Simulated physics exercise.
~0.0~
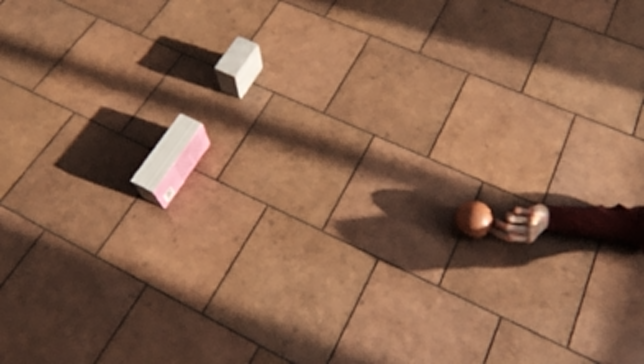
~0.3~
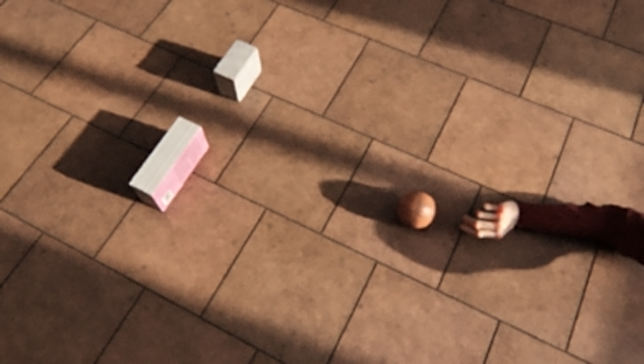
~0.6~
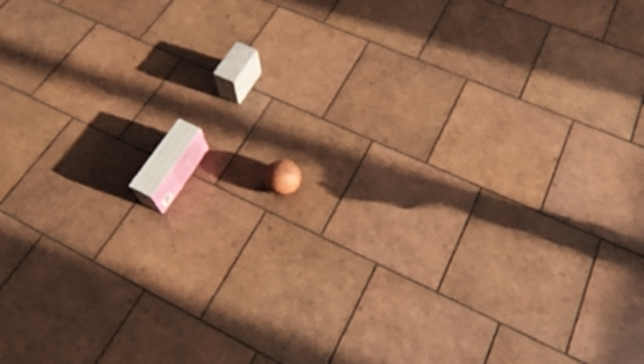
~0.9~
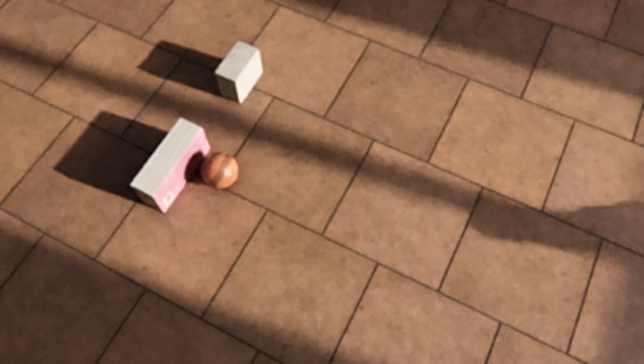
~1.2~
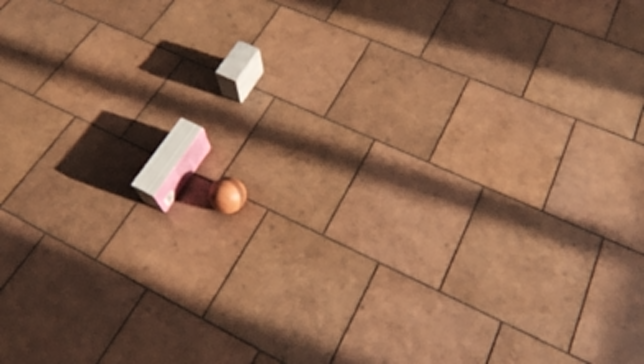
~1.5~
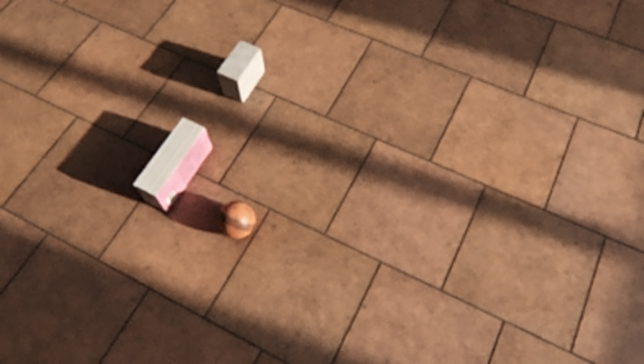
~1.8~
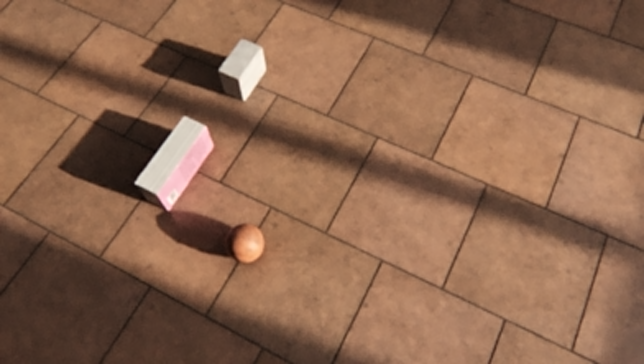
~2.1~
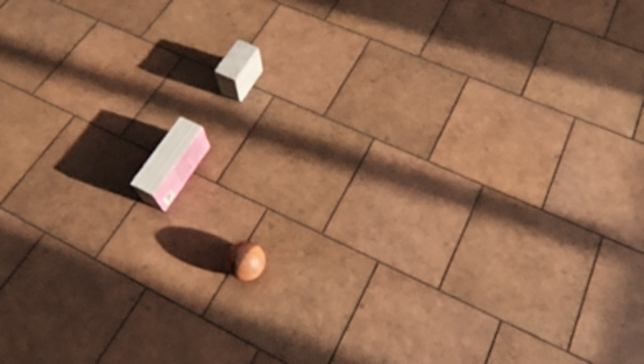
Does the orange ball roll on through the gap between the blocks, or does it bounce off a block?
The orange ball bounces off the pink and white block and does not go through the gap.
